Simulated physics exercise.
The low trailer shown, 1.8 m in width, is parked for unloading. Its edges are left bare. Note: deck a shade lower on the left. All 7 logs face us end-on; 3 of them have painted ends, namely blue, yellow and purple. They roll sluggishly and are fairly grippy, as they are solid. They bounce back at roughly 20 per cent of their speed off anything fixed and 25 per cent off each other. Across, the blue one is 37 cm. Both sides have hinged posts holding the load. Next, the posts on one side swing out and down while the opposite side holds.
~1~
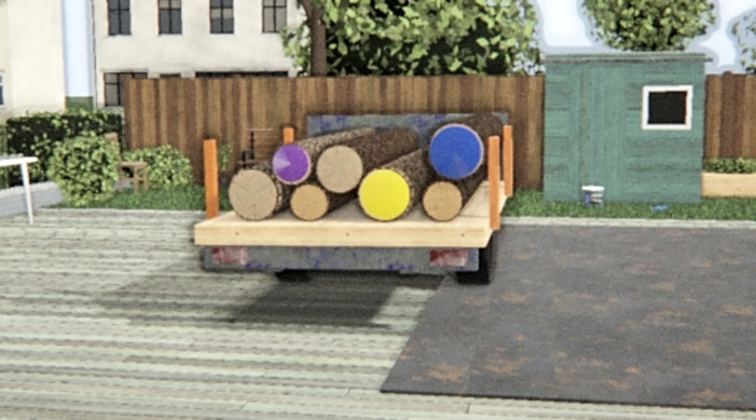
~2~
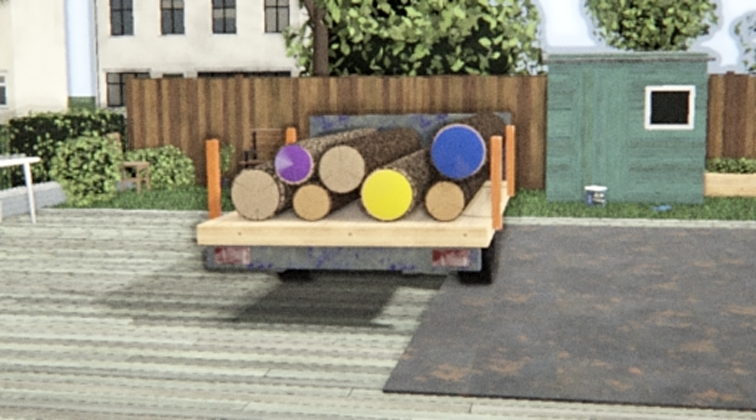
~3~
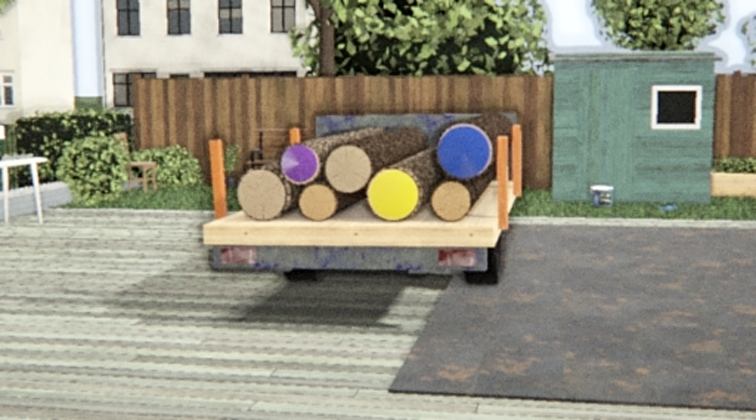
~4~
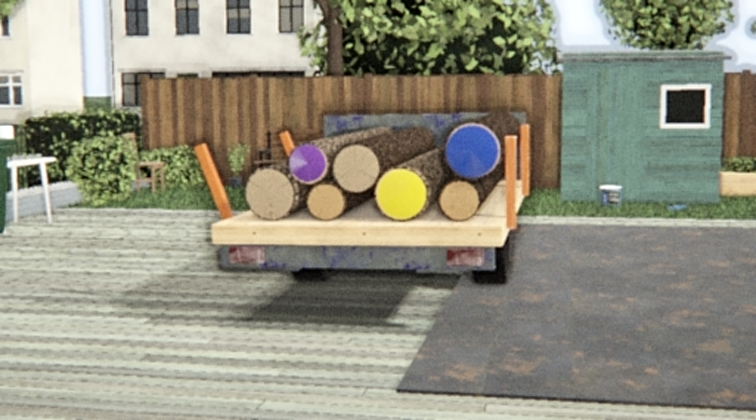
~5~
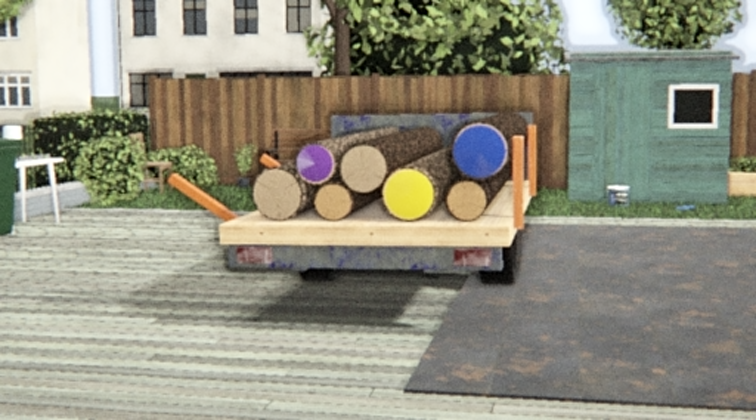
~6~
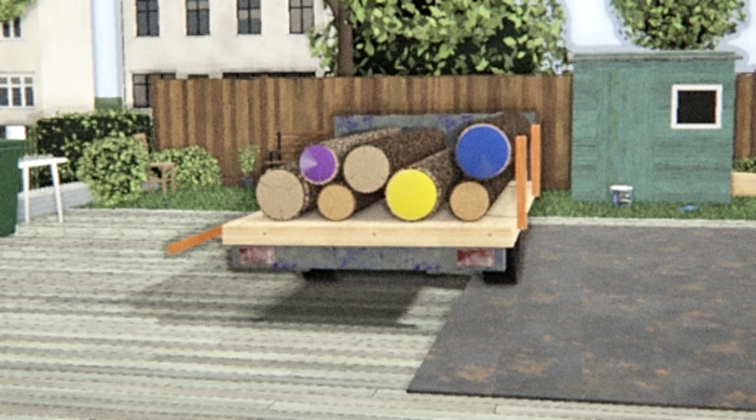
A flatbed trailer stacked with logs stands in a yard, seen from behind, with a wooden fence, trees, pale buildings and a green shed beyond. Seven logs lie end-on between orange posts, with purple at upper left, yellow low near the middle and blue at upper right. The view drifts slightly left as the left posts swing outward and down past level, while the logs stay still.
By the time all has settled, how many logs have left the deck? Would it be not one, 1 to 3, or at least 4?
It would be not one.
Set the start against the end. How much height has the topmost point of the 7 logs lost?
Some 0 centimetres.
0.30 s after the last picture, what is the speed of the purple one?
Roughly 0.0 m/s.
Then, 0.3 s past the sixth picture, blue is up on others, 20 cm from the right edge; yellow is on the deck, 60 cm from the right edge; purple is up on others, 60 cm from the left edge; 0 of 7 are off.
Finally (0.7 s after the last picture), blue is up on others, 20 cm from the right edge; yellow is on the deck, 60 cm from the right edge; purple is up on others, 60 cm from the left edge; 0 of 7 are off.
